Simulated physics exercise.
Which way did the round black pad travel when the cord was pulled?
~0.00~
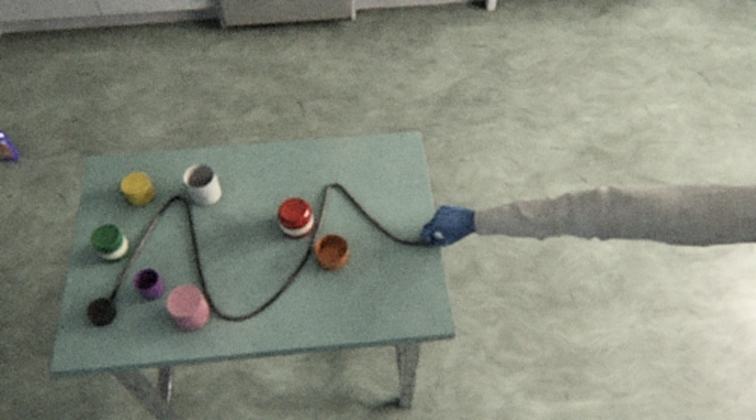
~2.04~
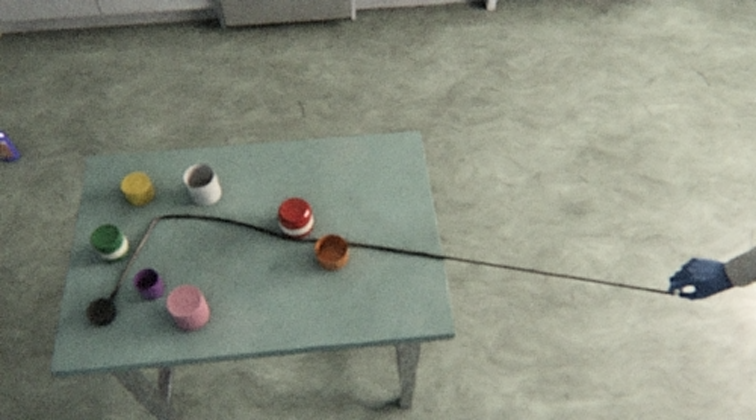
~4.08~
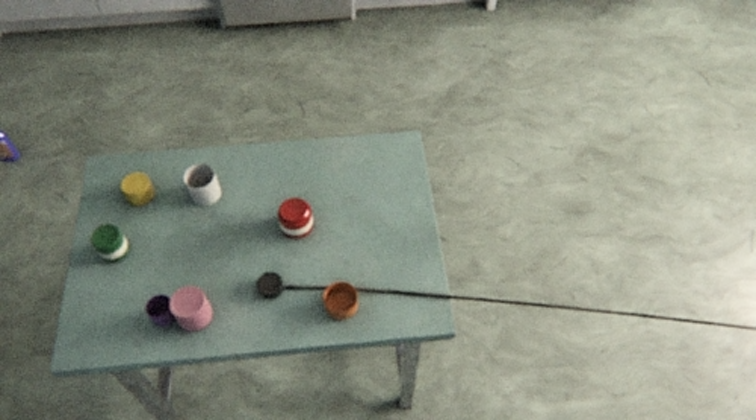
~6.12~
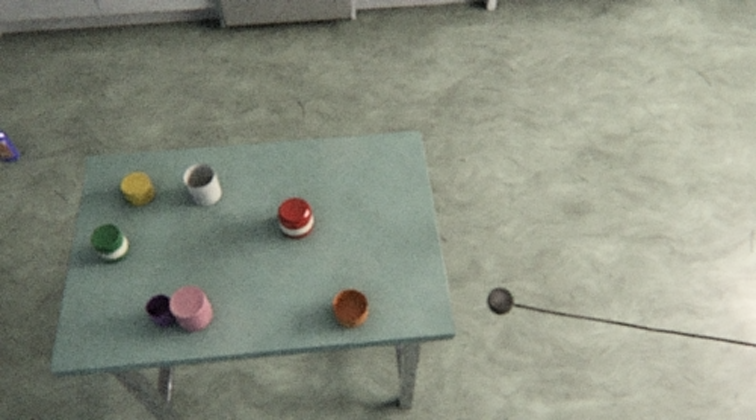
It moved to the right, across the table and past its edge.
